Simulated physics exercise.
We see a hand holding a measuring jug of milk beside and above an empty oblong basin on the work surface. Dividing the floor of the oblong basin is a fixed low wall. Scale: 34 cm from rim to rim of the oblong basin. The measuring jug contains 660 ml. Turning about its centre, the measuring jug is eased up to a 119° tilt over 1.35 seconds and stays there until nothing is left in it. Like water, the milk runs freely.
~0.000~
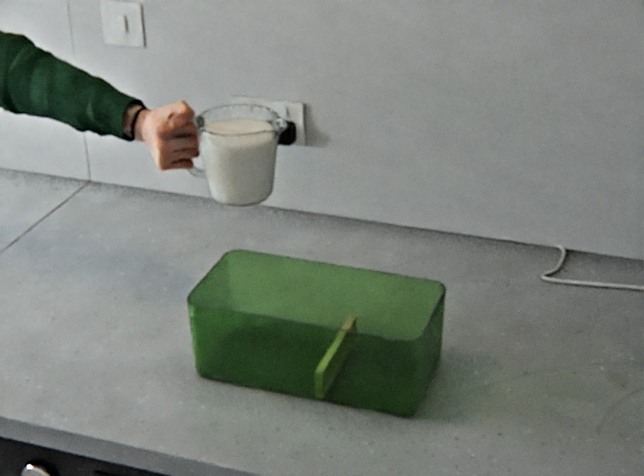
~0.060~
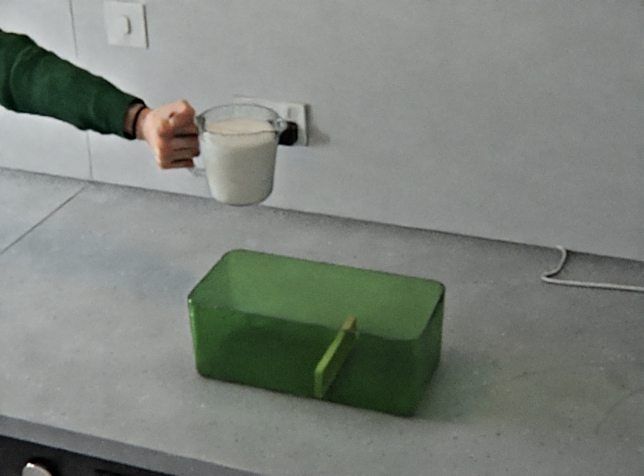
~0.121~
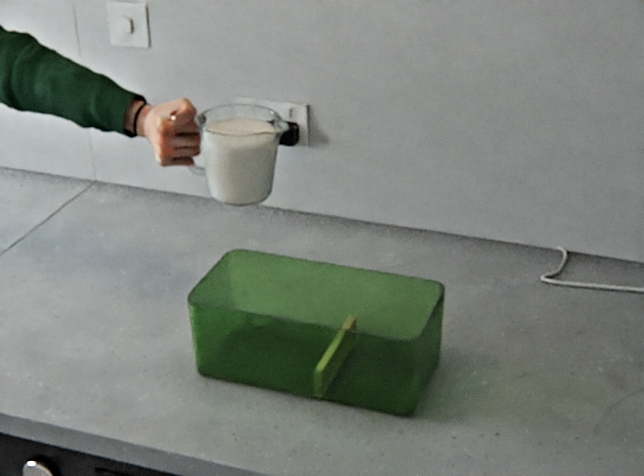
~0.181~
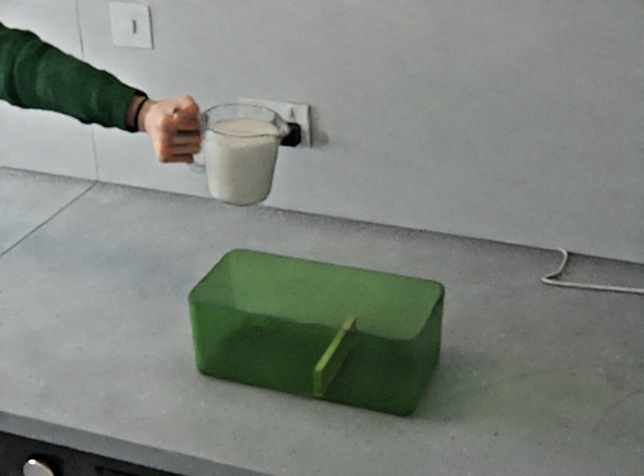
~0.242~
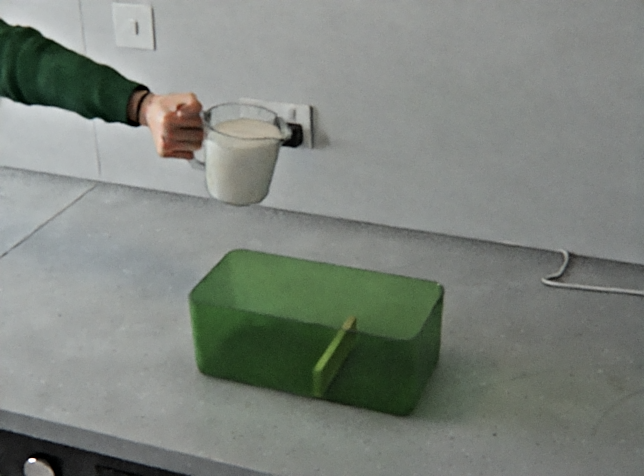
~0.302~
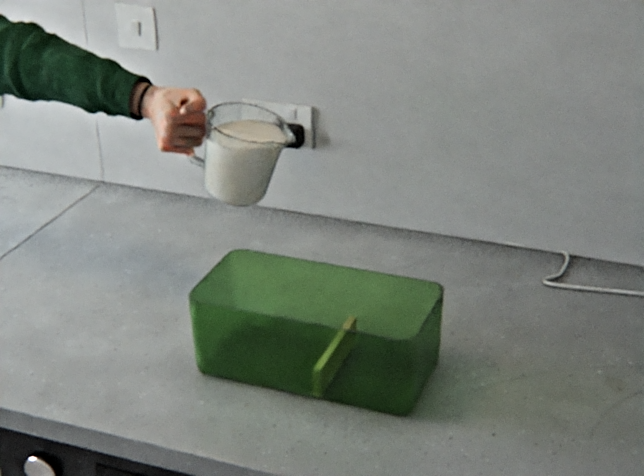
To begin with, a hand in a green sleeve holds a clear measuring jug of milk almost upright, above an empty green oblong basin on a grey work surface. The hand then slowly tilts the jug slightly to the right, its spout dipping a little, while the basin stays still.
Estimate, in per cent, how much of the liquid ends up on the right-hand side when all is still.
70 %.
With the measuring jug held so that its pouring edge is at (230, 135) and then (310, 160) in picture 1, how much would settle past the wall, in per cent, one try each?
The first try gives 5 percent and the second 85 percent.
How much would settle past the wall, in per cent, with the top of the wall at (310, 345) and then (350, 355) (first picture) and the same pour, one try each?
I'd put it at about 90 per cent for the first and about 45 per cent for the second.
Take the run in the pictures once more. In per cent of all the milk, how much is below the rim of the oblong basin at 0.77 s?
10 %, more or less.
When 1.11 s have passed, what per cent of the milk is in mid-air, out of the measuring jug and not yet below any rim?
Airborne share: Near 16 %.
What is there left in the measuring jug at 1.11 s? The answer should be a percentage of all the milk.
8 per cent or thereabouts.
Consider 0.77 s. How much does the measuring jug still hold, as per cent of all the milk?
Roughly 66 percent.
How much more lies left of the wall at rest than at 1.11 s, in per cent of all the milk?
It comes to about 18 per cent.
Then, 0.77 s in, the tilt is 72° and 66 per cent is still to pour, 1 is left of the wall and 9 right of it.
Then, 1.11 s in, the tilt is 110° and 8 per cent is still to pour, 11 is left of the wall and 64 right of it.
Then, 1.46 s in, the tilt is 119° and 0 per cent is still to pour, 29 is left of the wall and 69 right of it.
Then, 1.85 s in, the tilt is 119° and 0 per cent is still to pour, 28 is left of the wall and 70 right of it.
Finally, 28 per cent lies left of the wall, 70 right of it and 2 outside.
